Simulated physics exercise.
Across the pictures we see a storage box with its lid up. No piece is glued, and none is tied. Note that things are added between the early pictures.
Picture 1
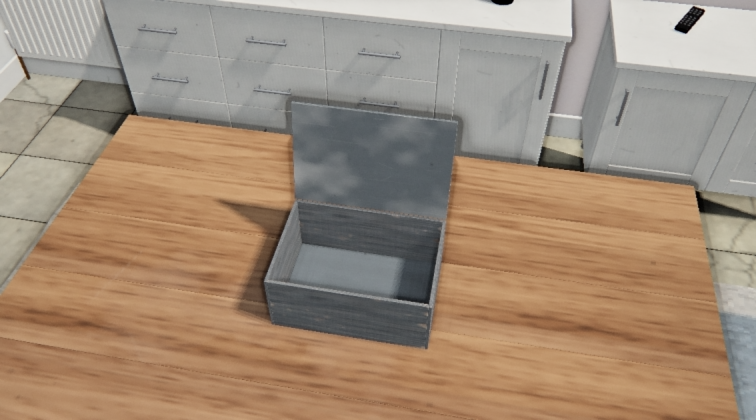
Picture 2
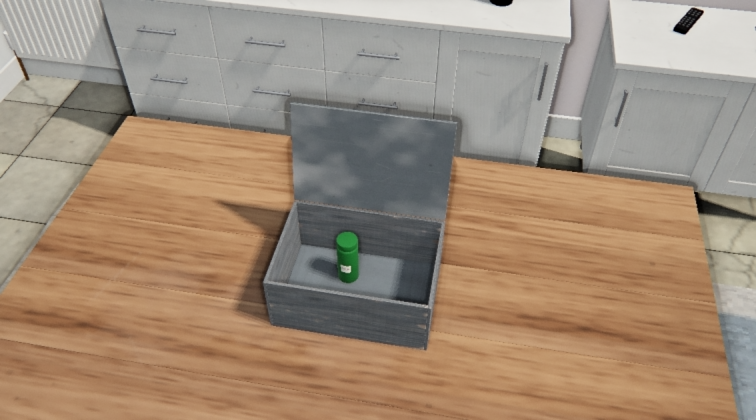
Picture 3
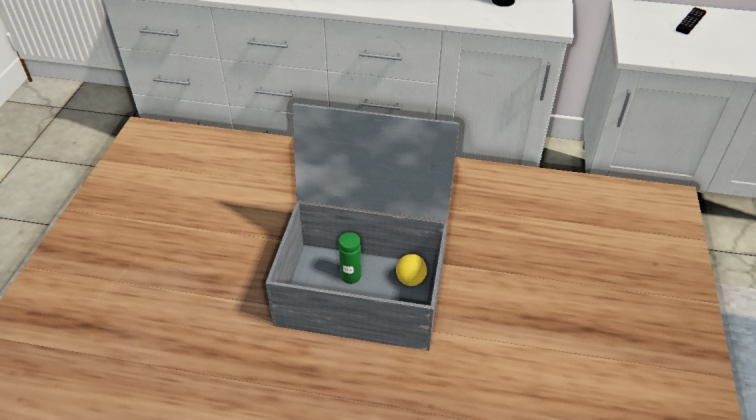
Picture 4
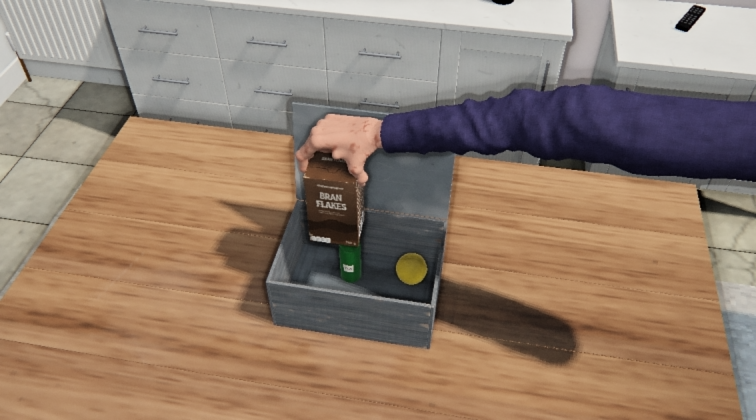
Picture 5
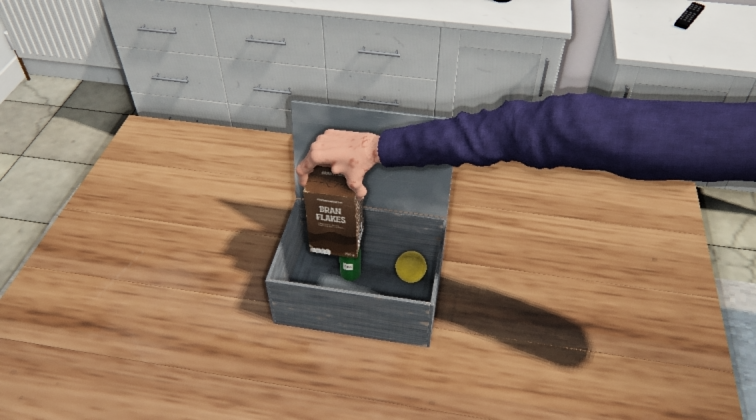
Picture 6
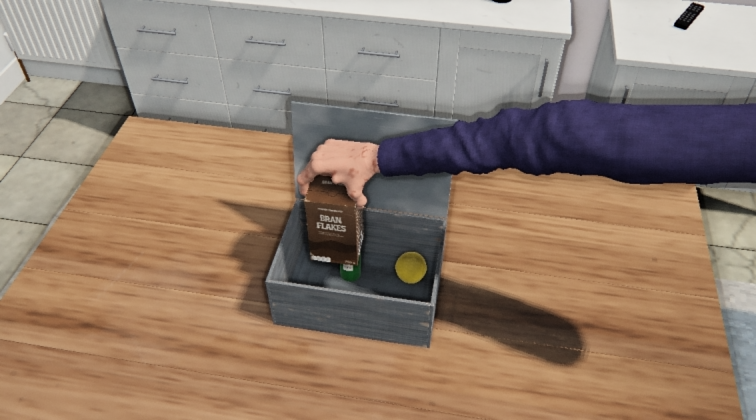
A green shaker and then a yellow ball-like object appeared in the open gray box on the table, and a hand in a purple sleeve lowered a brown bran flakes carton into its left side.
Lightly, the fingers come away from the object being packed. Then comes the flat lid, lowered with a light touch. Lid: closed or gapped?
The lid stops partway.
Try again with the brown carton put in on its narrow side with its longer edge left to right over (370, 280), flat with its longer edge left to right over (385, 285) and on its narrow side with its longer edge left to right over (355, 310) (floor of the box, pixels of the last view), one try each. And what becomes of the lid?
In the first case it sits on the rim; in the second case it sits on the rim; in the third case it closes.
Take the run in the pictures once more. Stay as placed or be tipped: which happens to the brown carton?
The brown carton stays as it was set.
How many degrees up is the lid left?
Roughly 18°.
Then, 0.90 s past the last view, lid starting down; brown carton rocked 41° from its first pose near (328, 269); green shaker rocked 45° from its first pose.
Then, 1.60 s past the last view, lid 57° above the rim; brown carton rocked 6° from its first pose near (358, 279); green shaker rocked 58° from its first pose; yellow lemon displaced a little.
Finally, lid 19° above the rim; down or leaning hard in the box, green shaker; moved from the start, brown carton; yellow lemon still in place. Final places as the last picture's camera would see them, brown carton near (354, 280).
